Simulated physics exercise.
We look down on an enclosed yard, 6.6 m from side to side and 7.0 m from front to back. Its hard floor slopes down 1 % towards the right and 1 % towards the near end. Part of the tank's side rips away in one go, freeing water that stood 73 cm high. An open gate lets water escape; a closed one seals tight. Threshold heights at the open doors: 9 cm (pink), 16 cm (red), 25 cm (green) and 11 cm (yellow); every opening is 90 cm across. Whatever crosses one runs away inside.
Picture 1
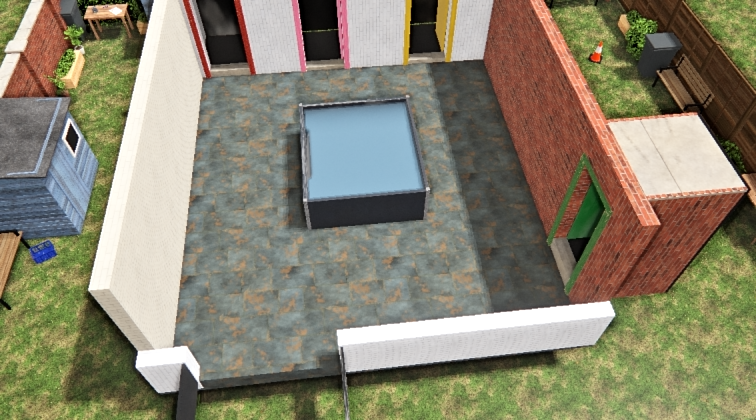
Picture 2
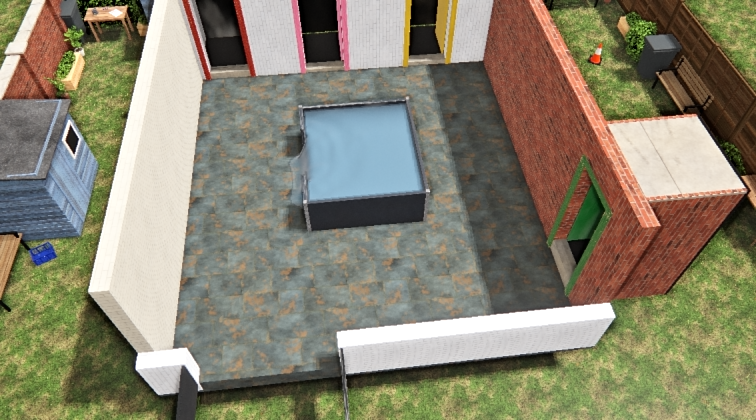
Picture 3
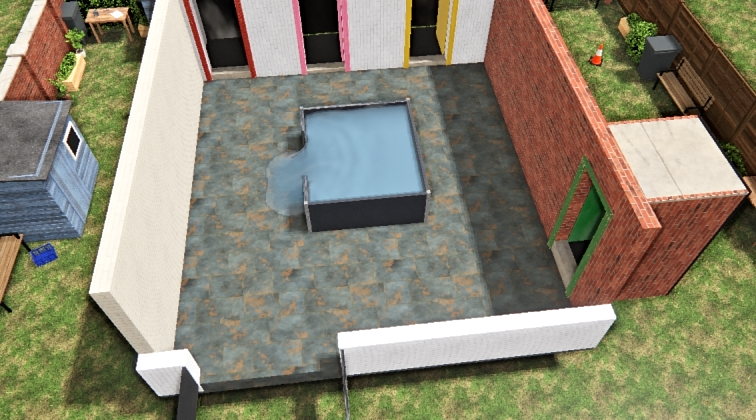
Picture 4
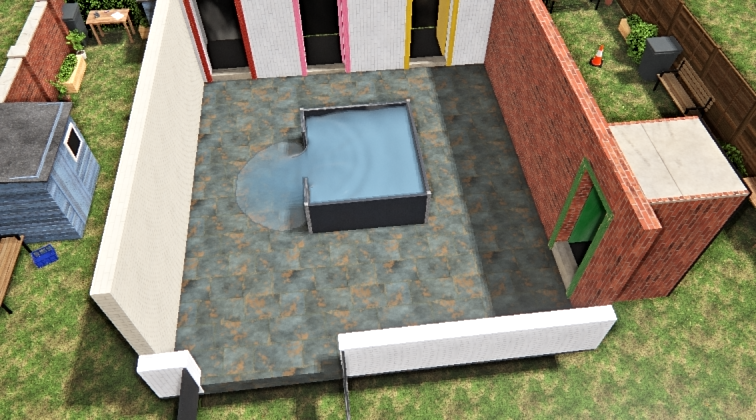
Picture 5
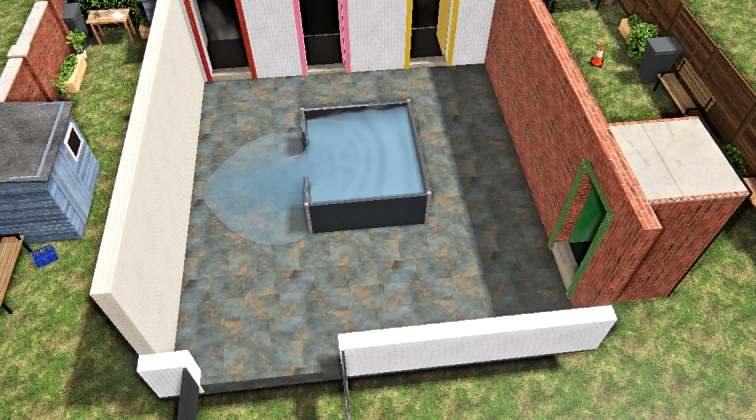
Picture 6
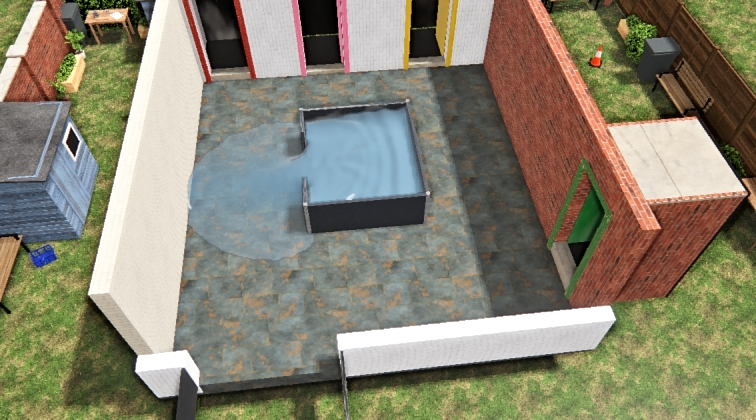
In a walled yard with a patchy stone floor, a square dark tank of still water broke open on its left side, and water poured out, fanning across the floor to the pale left wall.
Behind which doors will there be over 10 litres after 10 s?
Door by door: At the pink door it keeps below the limit; at the red door it goes over the limit; at the green door it stays under the limit; at the yellow door it keeps below the limit.
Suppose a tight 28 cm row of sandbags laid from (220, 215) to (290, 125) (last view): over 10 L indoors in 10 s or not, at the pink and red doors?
Against that limit: Pink under, red below.
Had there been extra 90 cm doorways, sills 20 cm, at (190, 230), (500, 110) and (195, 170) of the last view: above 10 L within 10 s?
In turn: Above, not over, over.
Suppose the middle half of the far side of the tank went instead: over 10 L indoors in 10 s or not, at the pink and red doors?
Against that limit: Pink over, red below.
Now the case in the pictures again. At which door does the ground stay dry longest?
It is the green one.
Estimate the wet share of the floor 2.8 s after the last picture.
Near 40 per cent is wet.
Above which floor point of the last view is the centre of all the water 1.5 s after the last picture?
At about (306, 185).
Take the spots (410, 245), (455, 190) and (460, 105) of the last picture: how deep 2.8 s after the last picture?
About 0, 0 and 0 cm.
Then, 0.7 s after the last picture water covers 20 % of the floor and is deepest (42 cm) near (201, 194); pink door not reached, red door not reached, green door not reached, yellow door not reached.
Then, 1.5 s after the last picture water covers 25 % of the floor and is deepest (42 cm) near (171, 373); pink door not reached, red door 27 cm at the sill, 5 L in, green door not reached, yellow door not reached.
Then, 2.8 s after the last picture water covers 40 % of the floor and is deepest (28 cm) near (171, 373); pink door 6 cm at the sill, 0 L in, red door 26 cm at the sill, 70 L in, green door not reached, yellow door not reached.
Then, 5.3 s after the last picture water covers 65 % of the floor and is deepest (18 cm) near (171, 373); pink door 7 cm at the sill, 0 L in, red door 16 cm at the sill, 99 L in, green door not reached, yellow door 3 cm at the sill, 0 L in.
Then, 9.3 s after the last picture water covers 85 % of the floor and is deepest (12 cm) near (531, 335); pink door 4 cm at the sill, 0 L in, red door 6 cm at the sill, 100 L in, green door 6 cm at the sill, 0 L in, yellow door 7 cm at the sill, 0 L in.
